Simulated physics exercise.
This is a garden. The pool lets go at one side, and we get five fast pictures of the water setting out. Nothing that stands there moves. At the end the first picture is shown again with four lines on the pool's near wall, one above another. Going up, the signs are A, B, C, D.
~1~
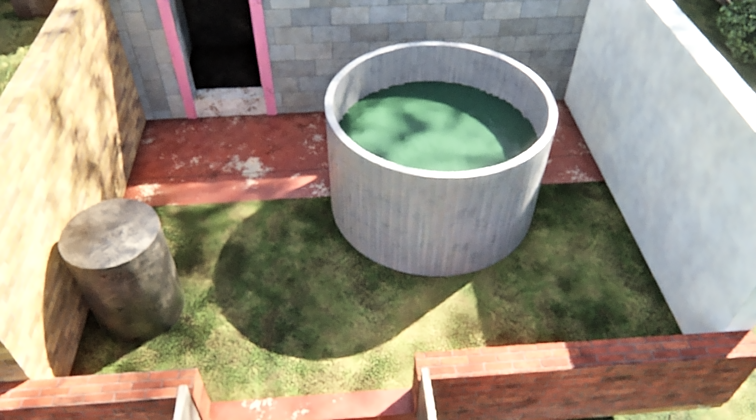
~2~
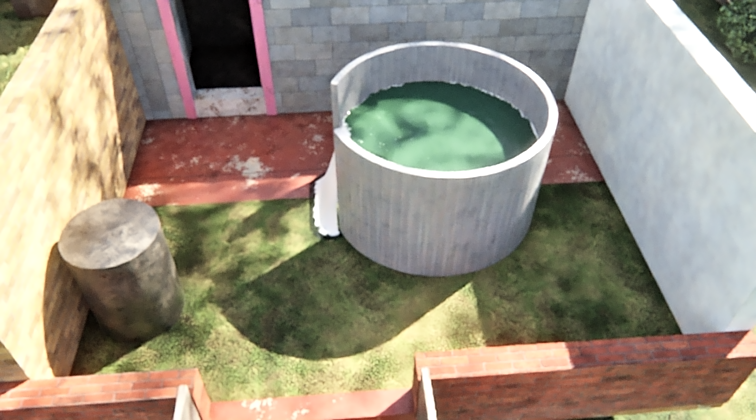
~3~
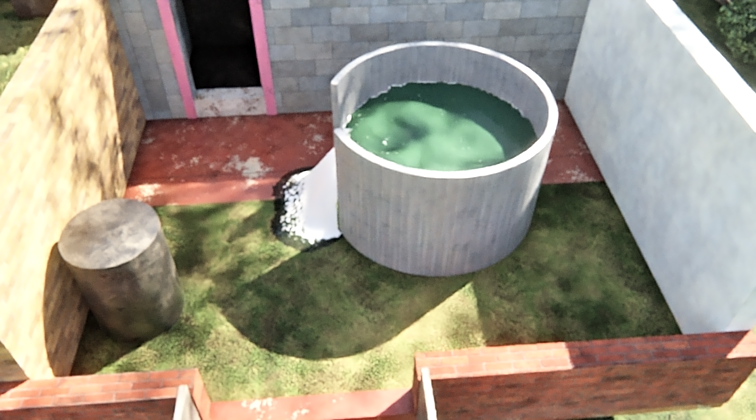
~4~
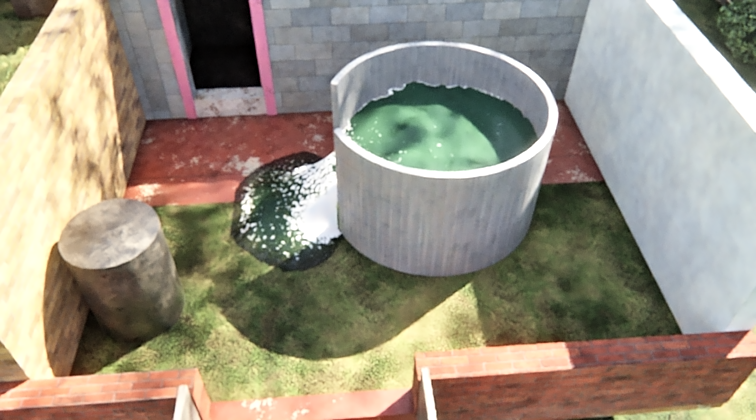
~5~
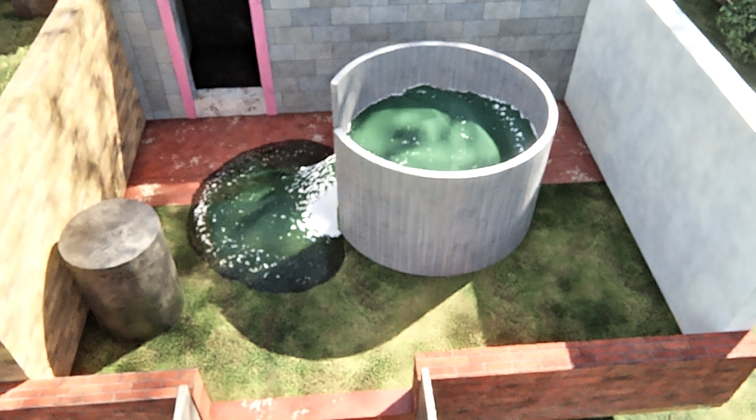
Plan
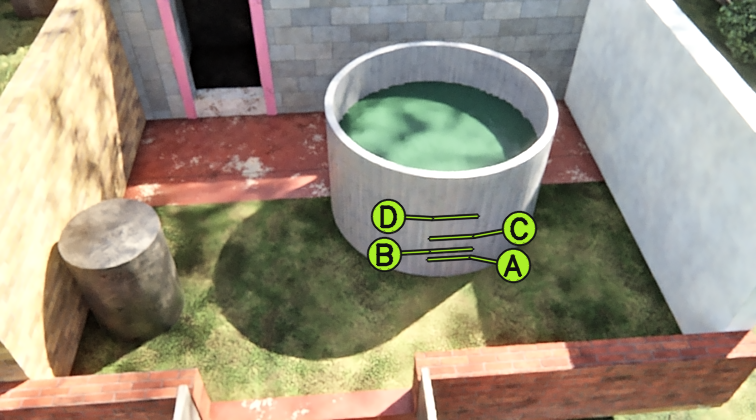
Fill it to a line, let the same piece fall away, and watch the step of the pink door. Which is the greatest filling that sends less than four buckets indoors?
Go for D.
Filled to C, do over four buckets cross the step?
No, that is safe.
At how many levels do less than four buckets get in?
All four.
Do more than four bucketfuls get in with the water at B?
No, not at all.
In lime, A at (449, 258); B at (450, 250); C at (452, 237); D at (454, 217); from the bottom up A, B, C, D.
With A, nothing gets over.
With B, nothing gets over.
With C, nothing gets over.
With D, a splash gets over, under a bucket.
